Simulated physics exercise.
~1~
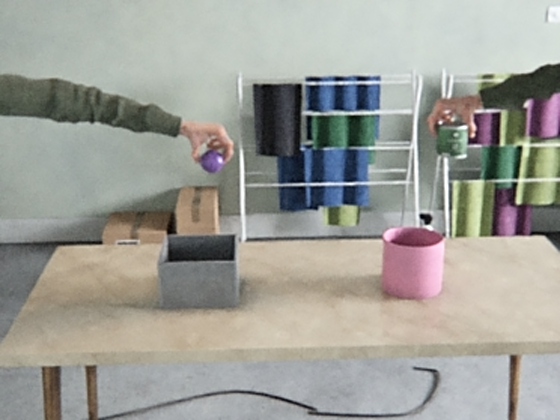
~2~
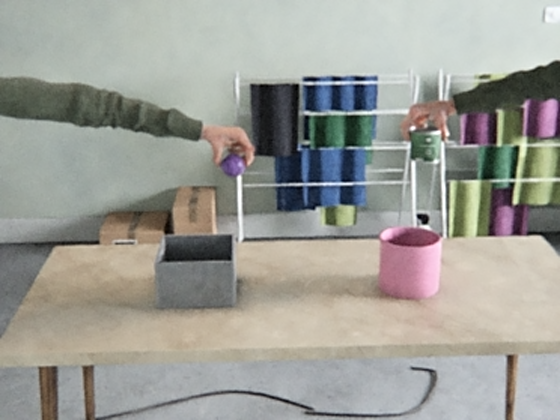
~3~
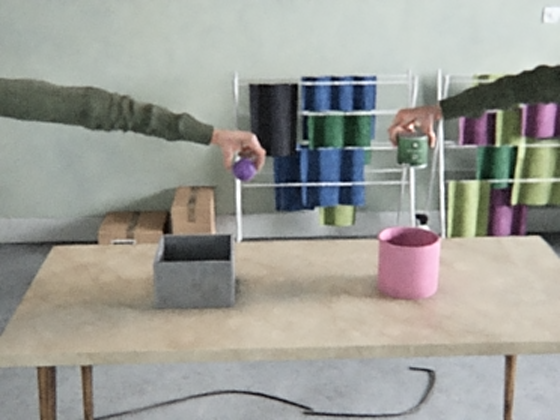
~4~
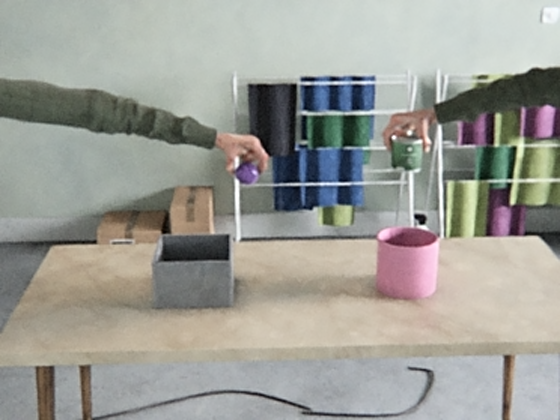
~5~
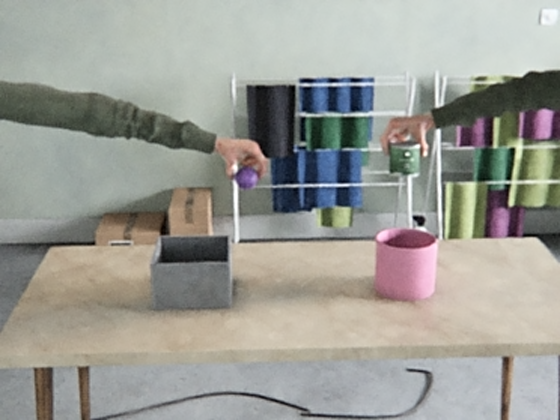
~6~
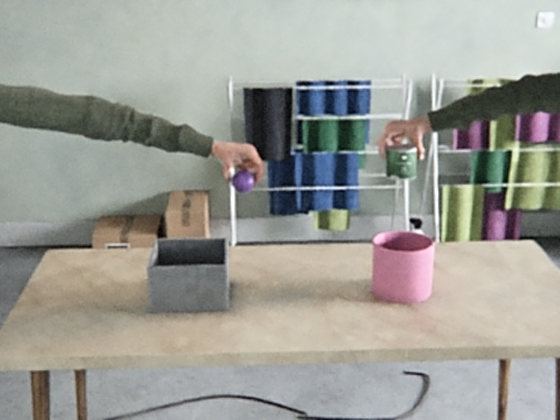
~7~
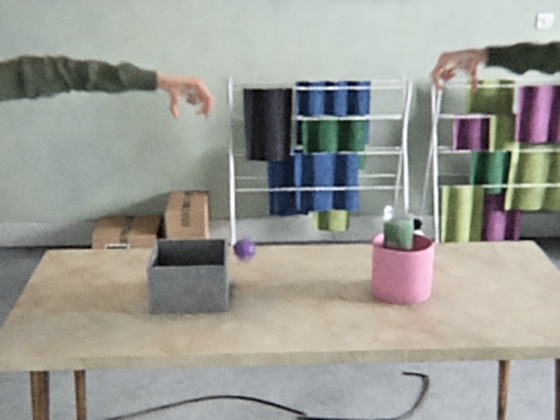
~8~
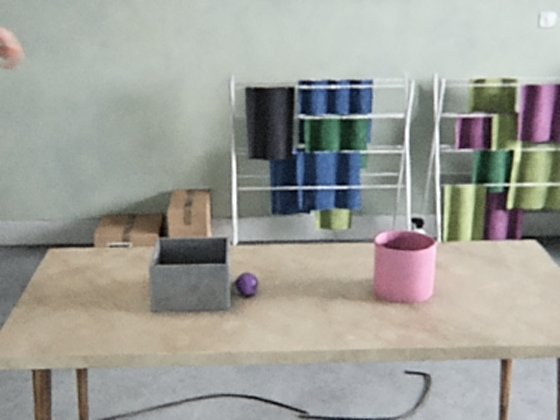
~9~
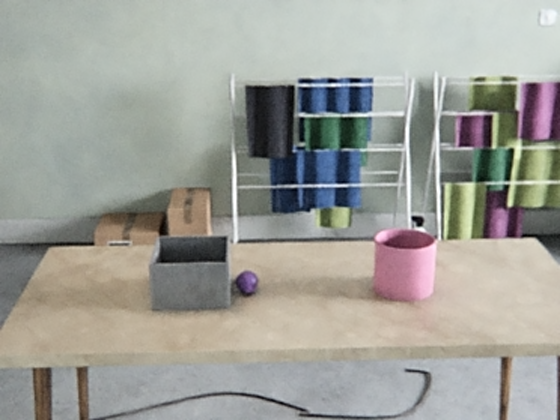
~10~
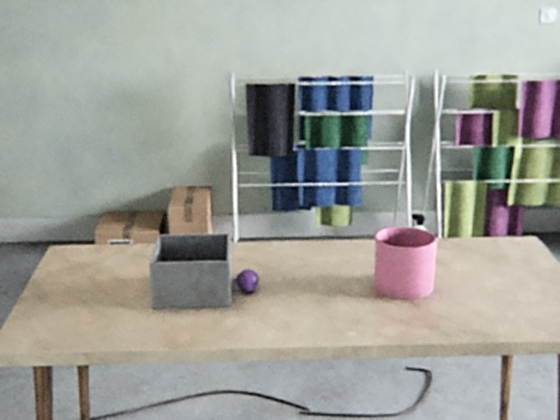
A purple onion and a green tin were held above a table by two outstretched hands, then both were let go. The tin dropped into the pink bin on the right, while the onion missed the gray basket and ended up on the table beside it.
